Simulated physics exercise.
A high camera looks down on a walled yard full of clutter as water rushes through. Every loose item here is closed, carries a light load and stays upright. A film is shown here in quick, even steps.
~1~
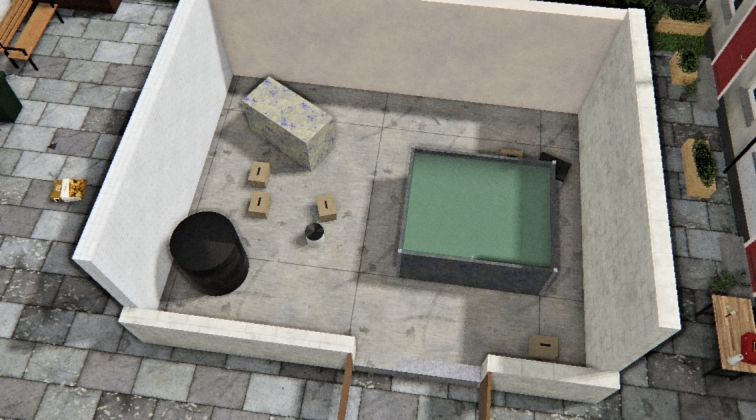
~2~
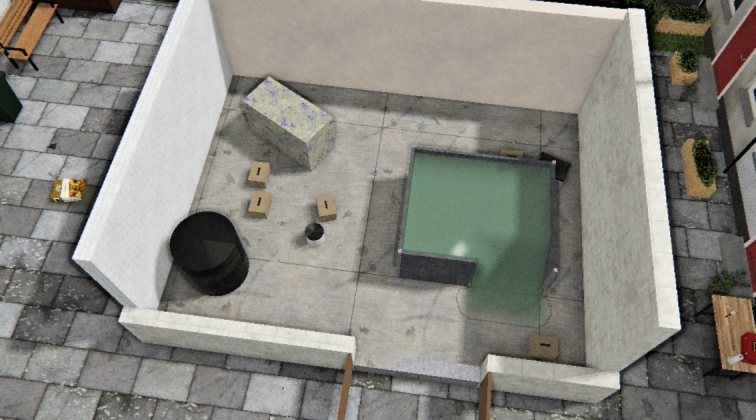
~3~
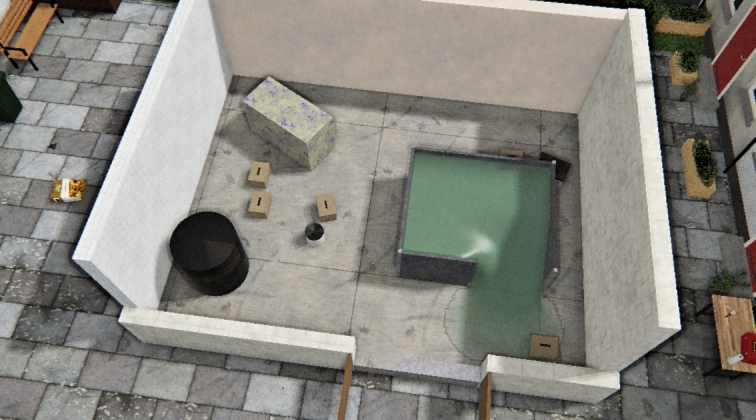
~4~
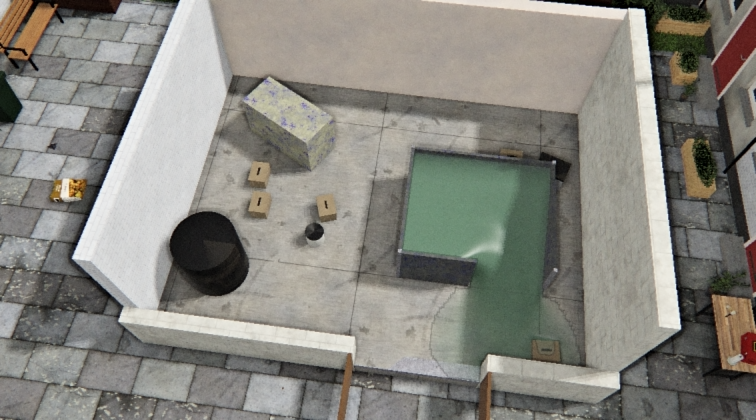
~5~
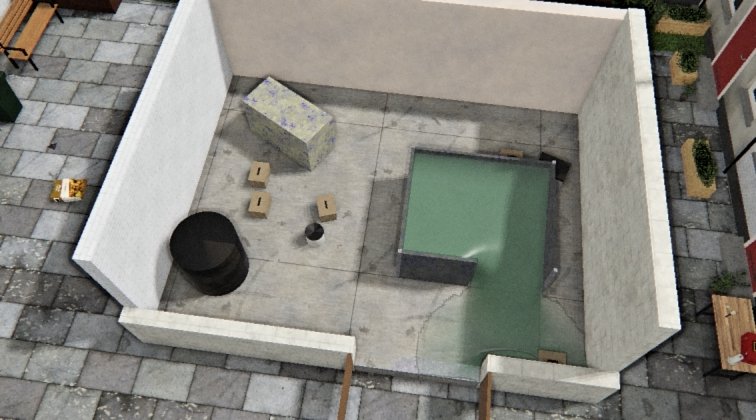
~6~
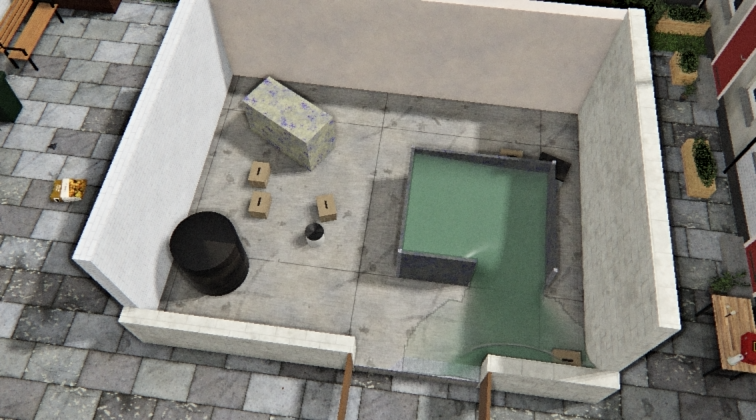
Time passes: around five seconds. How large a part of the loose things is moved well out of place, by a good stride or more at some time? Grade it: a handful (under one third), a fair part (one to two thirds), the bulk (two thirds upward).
A handful.
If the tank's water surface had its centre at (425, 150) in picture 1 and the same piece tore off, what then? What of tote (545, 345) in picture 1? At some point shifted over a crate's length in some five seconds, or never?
Short version: Went the distance.
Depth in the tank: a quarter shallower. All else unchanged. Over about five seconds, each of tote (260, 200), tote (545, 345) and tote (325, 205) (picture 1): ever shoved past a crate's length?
Taking them as listed, the first came up short, the second did it and the third came up short.
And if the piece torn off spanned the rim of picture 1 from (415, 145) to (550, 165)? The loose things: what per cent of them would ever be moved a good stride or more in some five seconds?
By my reckoning, around 60 percent.
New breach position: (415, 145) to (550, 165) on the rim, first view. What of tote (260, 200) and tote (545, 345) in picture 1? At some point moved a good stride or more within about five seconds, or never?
First under that mark, then beyond that mark.
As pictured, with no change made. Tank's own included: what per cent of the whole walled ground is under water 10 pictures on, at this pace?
My figure is about 40 percent.
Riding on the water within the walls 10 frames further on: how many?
The answer is 1.
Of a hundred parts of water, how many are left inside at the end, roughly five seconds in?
My answer is close to 76 percent.
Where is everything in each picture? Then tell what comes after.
In the first frame, a tote at (545, 345), on the bottom; a tote at (259, 202), on the bottom; 0 of 7 have shifted.
In the second frame, a tote at (545, 345), on the bottom; a tote at (259, 202) rests on the ground; 0 of 7 have shifted.
In the third frame, a tote at (545, 345) rests on the ground; a tote at (259, 202), on the bottom; 0 of 7 have shifted.
In the fourth frame, a tote at (546, 350), on the bottom, close to its start; a tote at (259, 202) rests on the ground; 1 of 7 have shifted.
In the fifth frame, a tote at (553, 361) rests on the ground, close to its start; a tote at (259, 202) rests on the ground; 1 of 7 have shifted.
In the sixth frame, a tote at (567, 360) floats, a stride from its start; a tote at (259, 202) rests on the ground; 1 of 7 have shifted.
A moment on, 0 of 7 are well off their spots; 1 afloat.
Next, 2 of 7 are well off their spots; 1 afloat.
Later, 2 of 7 are well off their spots; 1 afloat.
In the end, 2 of 7 are well off their spots, and 2 have been at some point; 0 afloat.
